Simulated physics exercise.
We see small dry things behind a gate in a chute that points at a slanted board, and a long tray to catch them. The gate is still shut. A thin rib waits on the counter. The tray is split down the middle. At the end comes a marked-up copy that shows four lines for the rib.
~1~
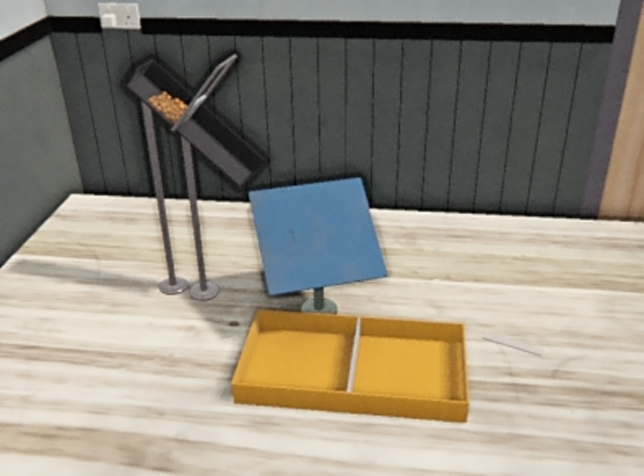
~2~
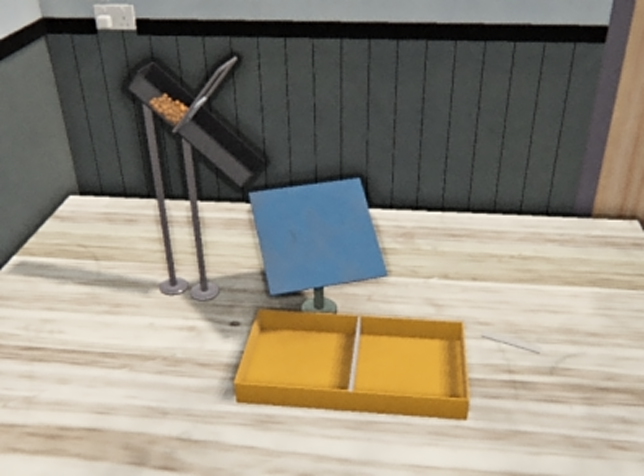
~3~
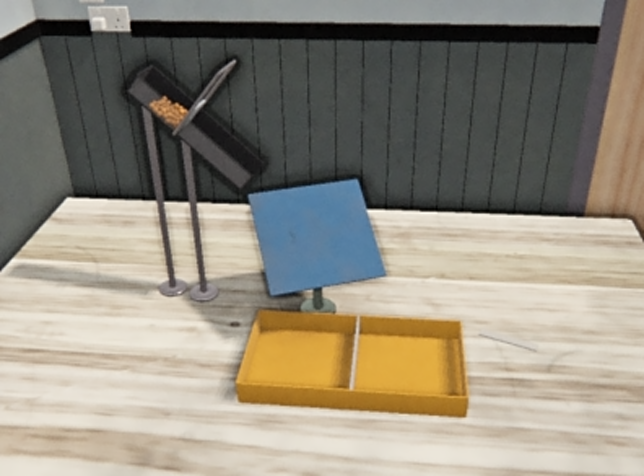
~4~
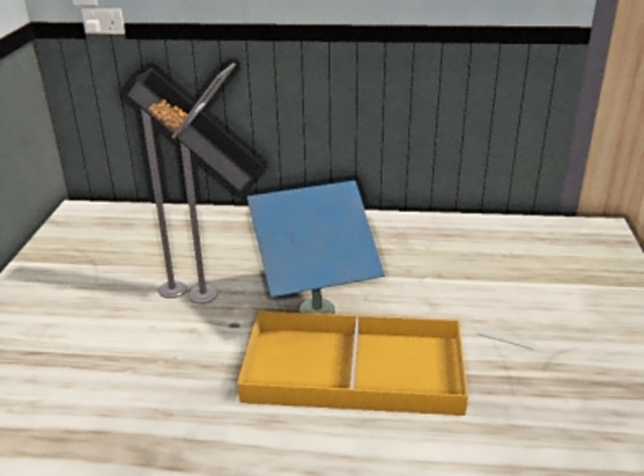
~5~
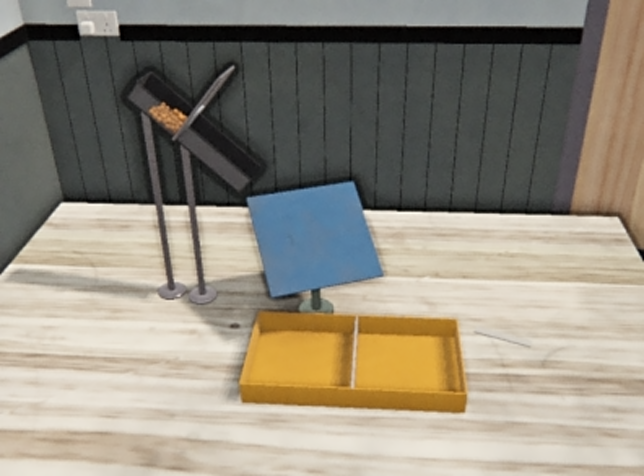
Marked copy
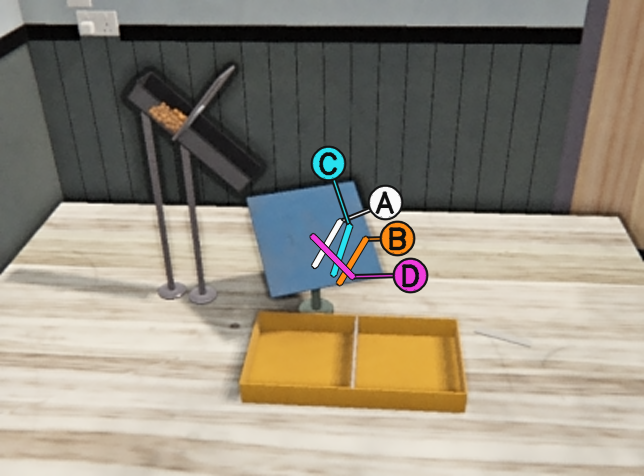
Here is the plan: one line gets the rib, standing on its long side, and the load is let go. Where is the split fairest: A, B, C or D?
Line D does it best.
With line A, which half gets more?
Left.
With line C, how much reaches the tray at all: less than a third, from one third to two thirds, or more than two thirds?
More than two thirds.
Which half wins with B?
More lands on the left.
On the marked copy, line A from (339, 221) to (314, 265); line B from (365, 239) to (339, 282); line C from (349, 226) to (333, 273); line D from (313, 236) to (352, 276).
For line A, of what is caught, nearly all in the left half, a stray few in the right.
For line B, of what is caught, nearly all in the left half, a small part in the right.
For line C, of what is caught, nearly all in the left half, a small part in the right.
For line D, of what is caught, about half in the left half, about half in the right.
